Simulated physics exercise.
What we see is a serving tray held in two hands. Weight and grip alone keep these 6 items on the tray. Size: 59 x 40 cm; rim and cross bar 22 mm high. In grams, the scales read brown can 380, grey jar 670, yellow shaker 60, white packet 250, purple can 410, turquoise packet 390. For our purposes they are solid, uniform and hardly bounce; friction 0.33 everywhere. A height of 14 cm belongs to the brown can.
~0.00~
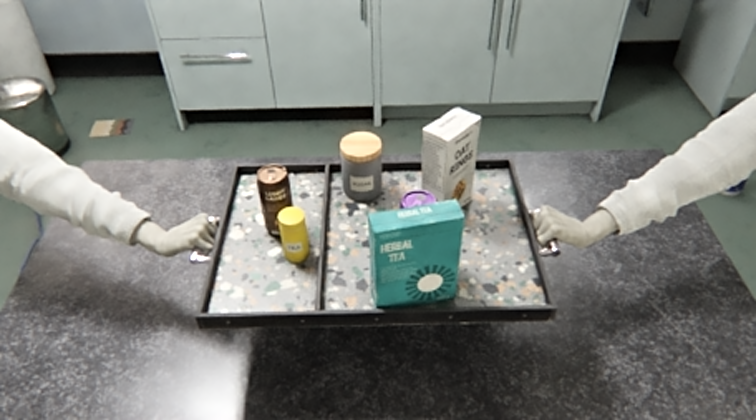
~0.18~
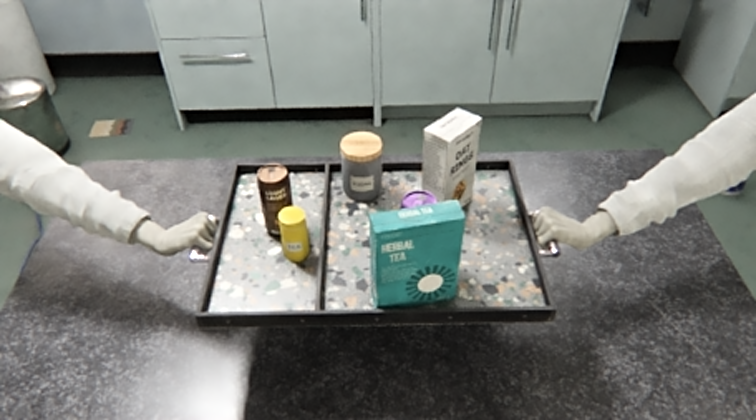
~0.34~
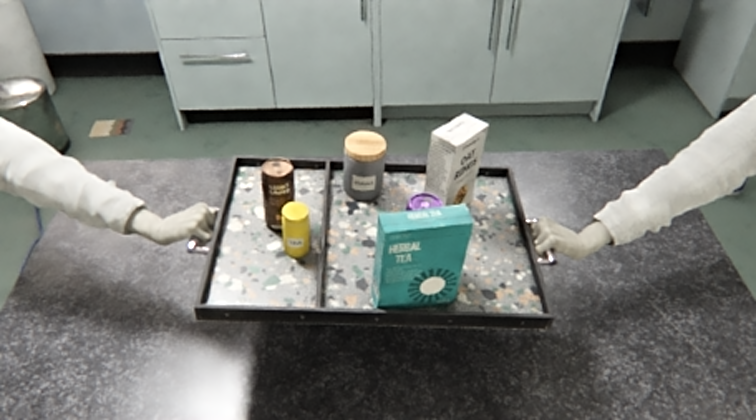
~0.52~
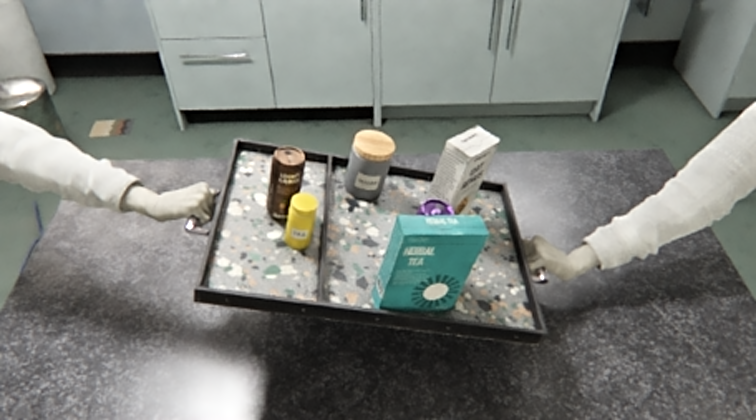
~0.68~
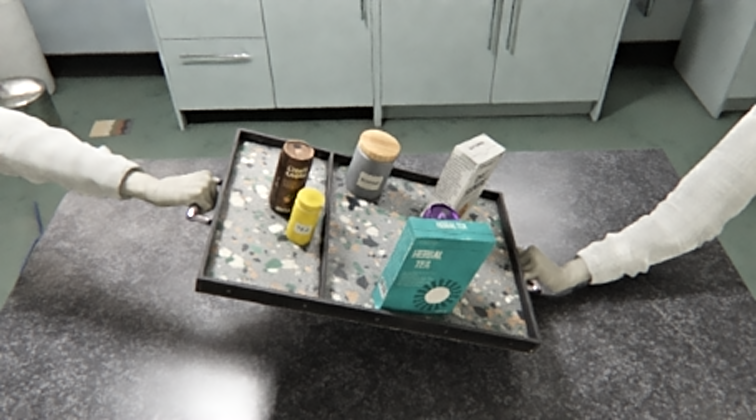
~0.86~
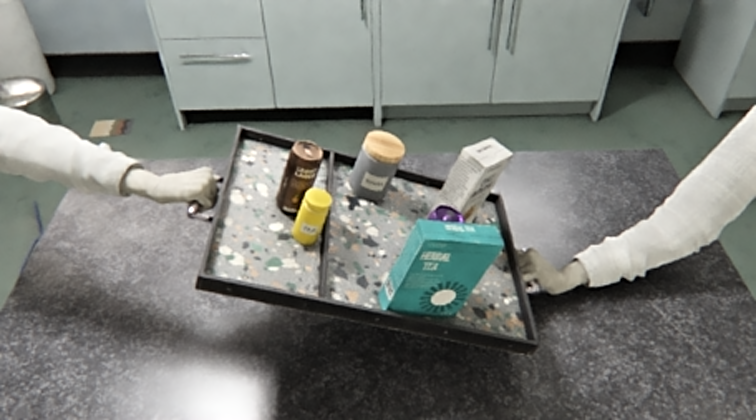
In the video, two hands hold a level serving tray carrying a brown can, yellow shaker, grey jar, white packet, purple can and turquoise packet, then tilt it right edge down, and the items lean with the tray.
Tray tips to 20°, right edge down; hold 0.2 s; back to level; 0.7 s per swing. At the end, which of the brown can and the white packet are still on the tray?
Brown can: Still on it; white packet: Still on it.
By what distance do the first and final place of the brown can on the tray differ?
Displacement: Approx. 5 cm.
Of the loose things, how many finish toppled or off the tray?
I count 0.
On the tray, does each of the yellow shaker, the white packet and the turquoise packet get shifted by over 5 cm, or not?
First, the yellow shaker stays in its position; second, the white packet is moved away; third, the turquoise packet is moved away.
After 1.06 s, tray at 20°, right edge down; white packet moved 4 cm near (480, 193); brown can moved 4 cm near (314, 183); turquoise packet moved 4 cm.
After 1.26 s, tray at 14°, right edge down; white packet moved 8 cm near (498, 189); brown can moved 5 cm near (314, 188); turquoise packet moved 8 cm.
In the end (2.2 s), not toppled but over 5 cm from the start, brown can, grey jar, white packet, purple can and turquoise packet; the last one under 5 cm from the start. In the last view, brown can near (303, 201), white packet near (495, 165).
